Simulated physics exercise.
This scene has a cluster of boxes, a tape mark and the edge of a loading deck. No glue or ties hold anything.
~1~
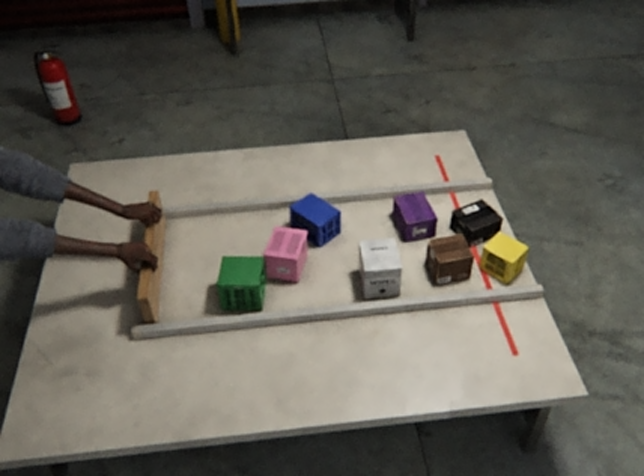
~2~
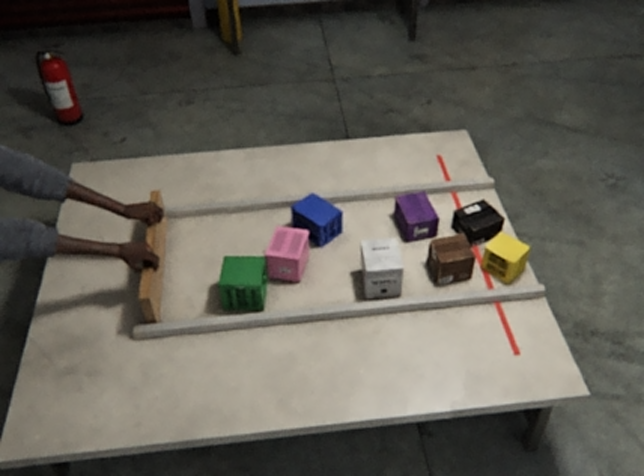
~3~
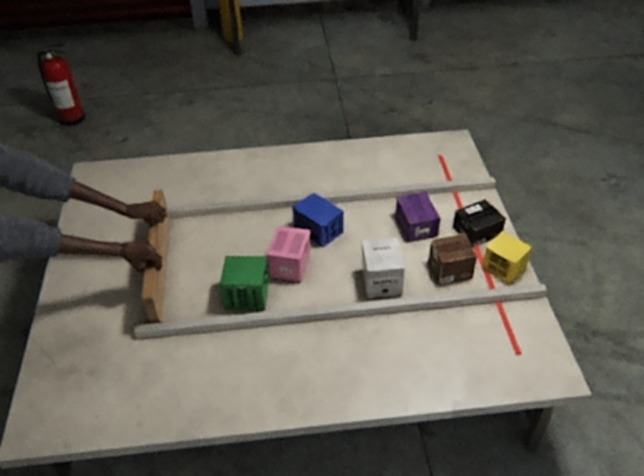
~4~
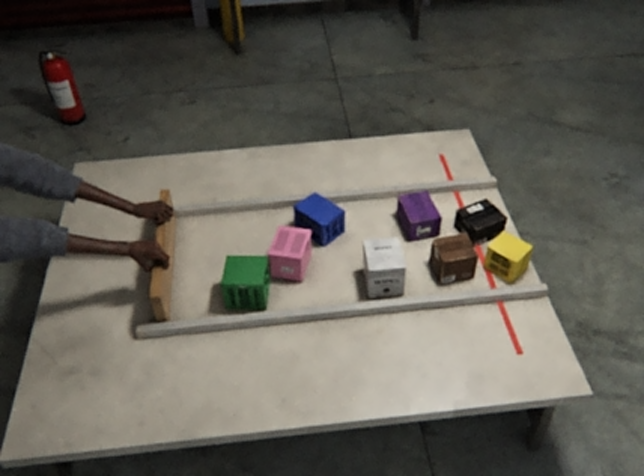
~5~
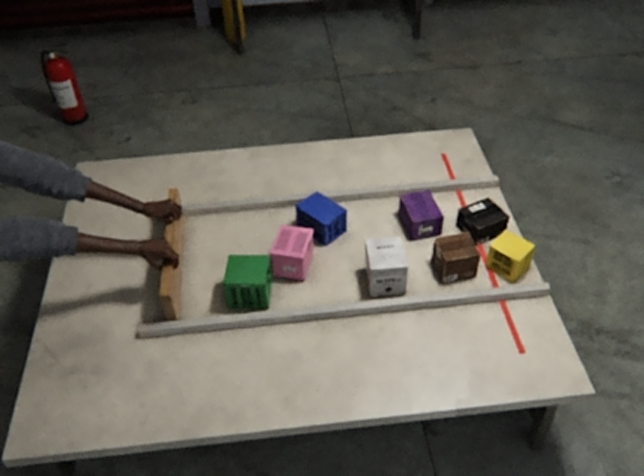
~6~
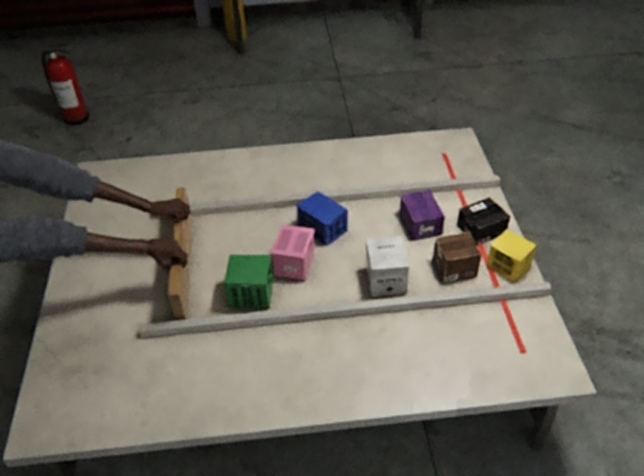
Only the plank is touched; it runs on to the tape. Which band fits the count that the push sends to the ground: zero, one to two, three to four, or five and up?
In the end, the drop-off count sits at five or above.
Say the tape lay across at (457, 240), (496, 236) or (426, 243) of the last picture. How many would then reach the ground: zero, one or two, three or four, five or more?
Result per tape, in order - either three or four / at least five / one to two.
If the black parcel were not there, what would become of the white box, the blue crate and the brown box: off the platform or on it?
Here's how it goes: The white box is gone, the blue crate hangs on, and the brown box is gone.
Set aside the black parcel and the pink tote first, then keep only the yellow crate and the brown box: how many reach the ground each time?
The count is 4 in the first case and 3 in the second.
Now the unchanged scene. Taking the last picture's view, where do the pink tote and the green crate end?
Pink tote at about (497, 229), green crate at about (512, 256).
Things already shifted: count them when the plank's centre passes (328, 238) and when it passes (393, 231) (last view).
The count is 4 at the first point and 8 at the second.
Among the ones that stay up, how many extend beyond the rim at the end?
That comes to 0 of them.
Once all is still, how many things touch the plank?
That comes to 3.
A little later, none off yet; yellow crate at rest near (511, 256); black parcel at rest near (483, 221); brown box at rest near (456, 257).
Next, one off so far; yellow crate dropping near (564, 289); black parcel shifted about its own width near (513, 222); brown box shifted well along near (526, 250).
When it is over, the number that fall off is five or more; down, white box, purple parcel, brown box, black parcel and yellow crate.
